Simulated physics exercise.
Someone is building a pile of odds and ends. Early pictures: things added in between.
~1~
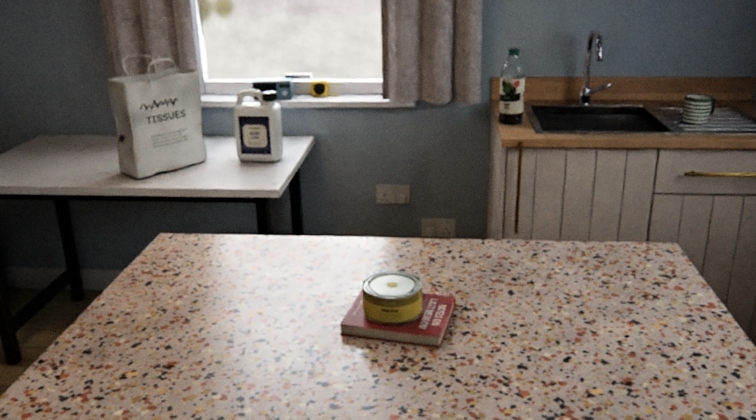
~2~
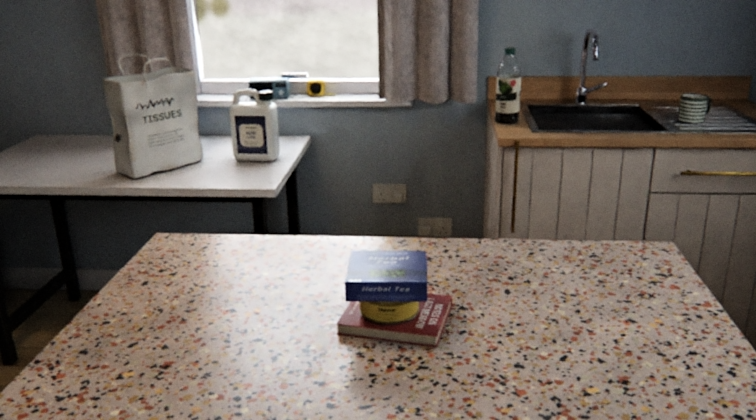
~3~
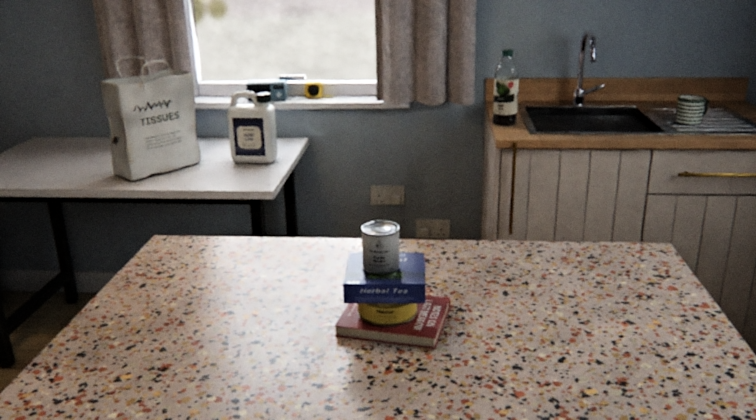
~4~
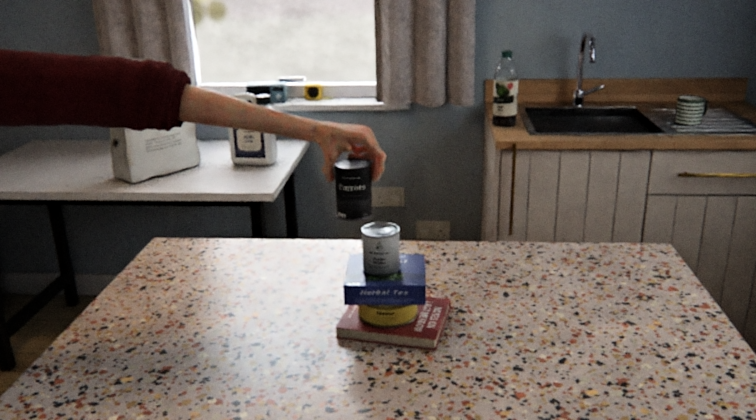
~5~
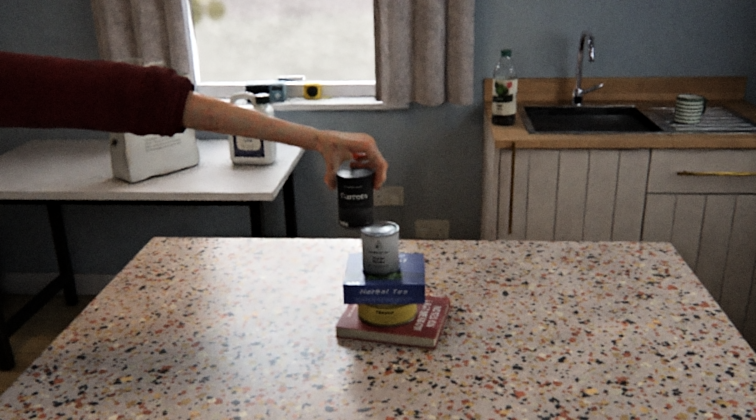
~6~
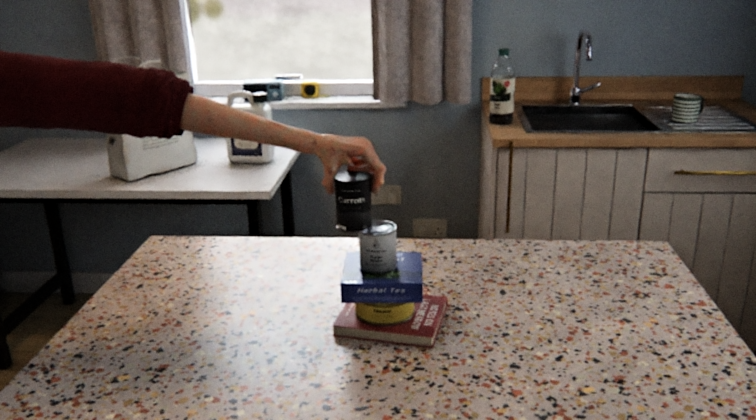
Person stacking blue box and grey tin over yellow tin and red book, then lowering black tin onto left edge, still gripped.
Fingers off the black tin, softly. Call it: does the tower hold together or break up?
It breaks up.
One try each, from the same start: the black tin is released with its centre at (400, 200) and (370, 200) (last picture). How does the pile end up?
In the first case the pile collapses, while in the second it remains standing.
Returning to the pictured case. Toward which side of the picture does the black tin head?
It ends up further left.
Then, 0.40 s on from there, black tin now fallen.
Then, 0.50 s on from there, things are still on the move.
Then, 0.70 s on from there, as before.
Then, 1.90 s on from there, black tin resting near (247, 307).
In the end, fallen, black tin; the other 4 unmoved. At the end, from the last picture's camera, black tin near (247, 307). The pile loses its balance.
